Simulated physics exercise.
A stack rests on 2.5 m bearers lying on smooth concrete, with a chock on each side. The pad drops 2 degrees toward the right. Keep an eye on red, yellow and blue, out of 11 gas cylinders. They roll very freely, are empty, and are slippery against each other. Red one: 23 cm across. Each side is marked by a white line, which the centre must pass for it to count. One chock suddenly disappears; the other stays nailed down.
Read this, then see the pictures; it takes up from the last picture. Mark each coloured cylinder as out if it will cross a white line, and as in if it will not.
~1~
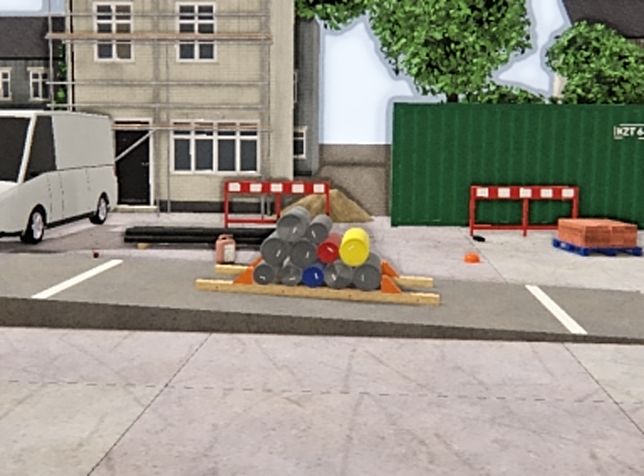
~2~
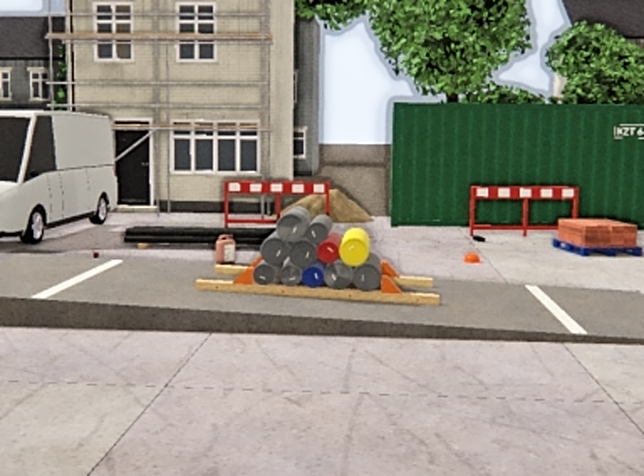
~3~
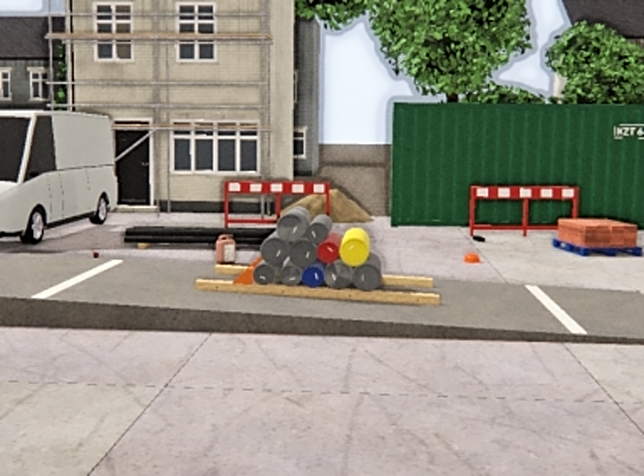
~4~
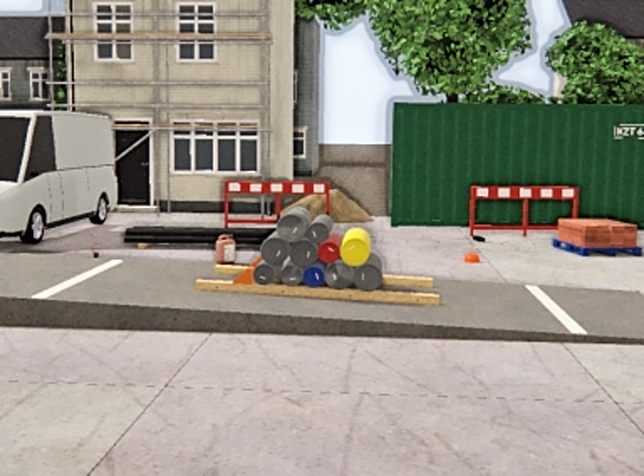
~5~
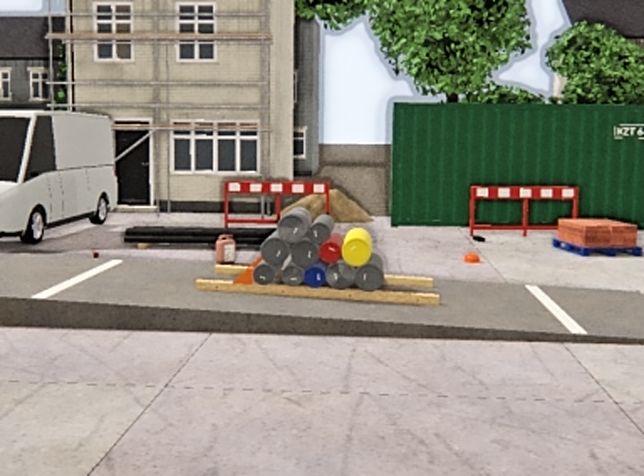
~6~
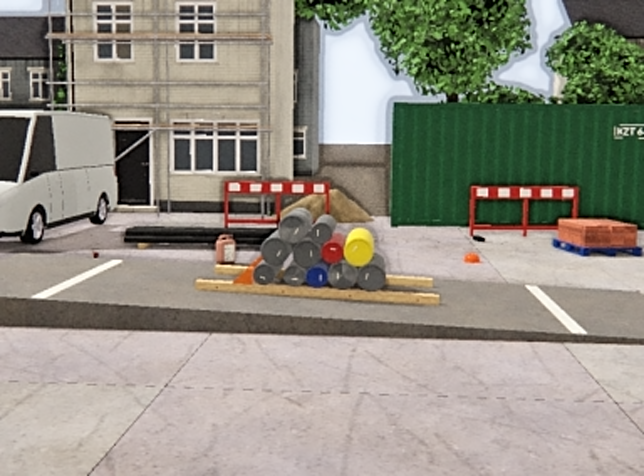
Red out, yellow out, blue out.
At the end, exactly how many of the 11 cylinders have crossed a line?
It comes to 11.
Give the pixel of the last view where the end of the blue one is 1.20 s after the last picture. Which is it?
It should be close to pixel (368, 281).
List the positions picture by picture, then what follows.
The first picture shows red at (328, 252), yellow at (354, 252), blue at (313, 277); both chocks in; lines at (72, 282) and (559, 313); the pad slopes 2° down to the right; 5 of the 11 form the bottom row.
The second picture shows red at (328, 252), yellow at (354, 252), blue at (313, 277).
The third picture shows red at (328, 252), yellow at (354, 252), blue at (313, 277); right chock gone.
The fourth picture shows red at (329, 252), yellow at (355, 252), blue at (313, 278).
The fifth picture shows red at (330, 253), yellow at (356, 252), blue at (315, 278).
The sixth picture shows red at (332, 253), yellow at (358, 252), blue at (317, 278); lines at (72, 282) and (559, 313).
Then, 1.2 s after the last picture, red is up on others, 60 cm from the bearers' right end, rolling right; yellow is up on others, 30 cm from the bearers' right end, rolling right; blue is on the bearers, 75 cm from the bearers' right end, rolling right; 0 over a line so far.
Then, 2.8 s after the last picture, red is off the bearers, 90 cm short of the right line, rolling right; yellow is past the right line; blue is off the bearers, 120 cm short of the right line, rolling right; 2 over a line so far.
Then, 4.7 s after the last picture, red is past the right line; yellow is past the right line; blue is past the right line; 6 over a line so far.
At rest (10.1 s after the last picture), red is past the right line; yellow is past the right line; blue is past the right line; 11 over a line so far.
